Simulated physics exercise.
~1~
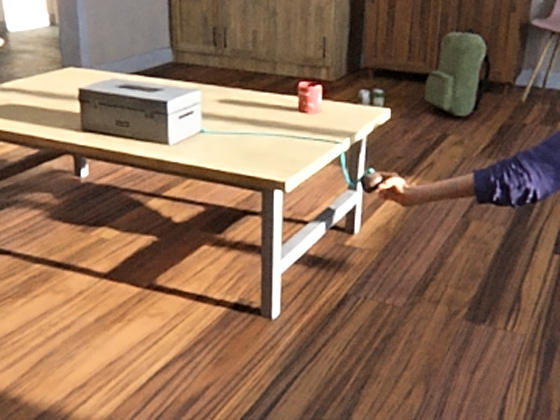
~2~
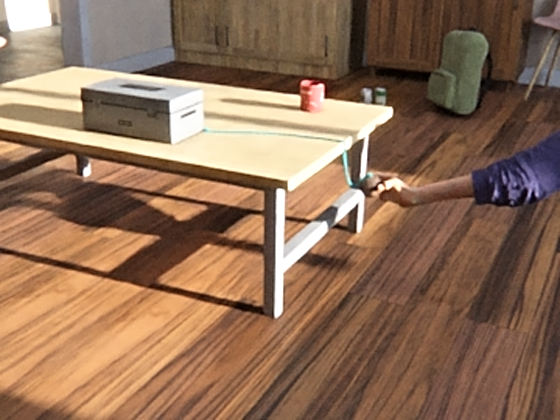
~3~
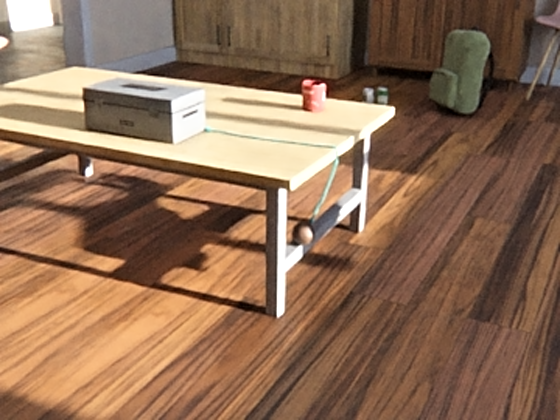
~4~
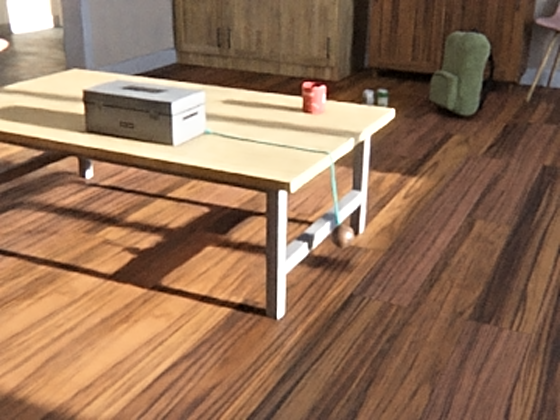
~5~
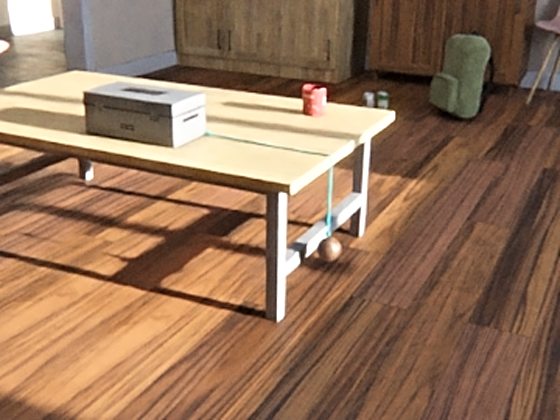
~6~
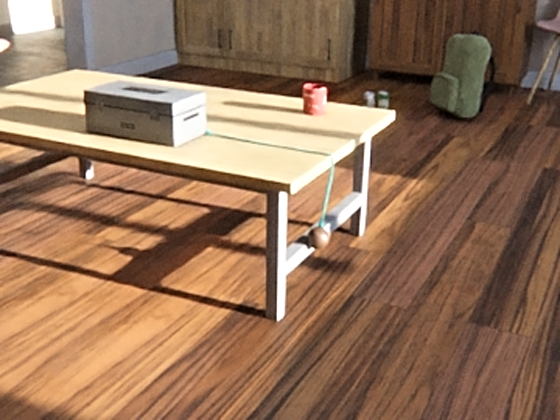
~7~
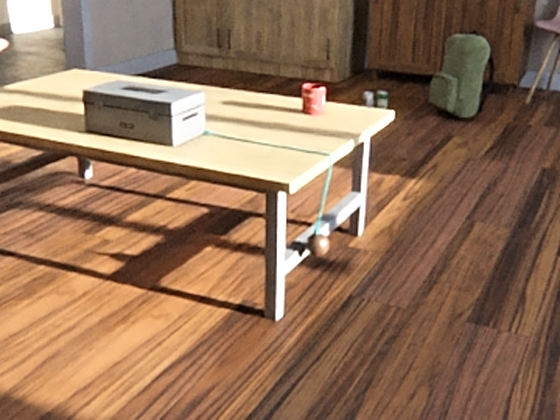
The video shows a hand releasing a brown ball tied to a string that runs across a wooden table near a grey toolbox and a red cup. The ball swings below the table's edge and ends up hanging in the air, while the toolbox and cup stay put.
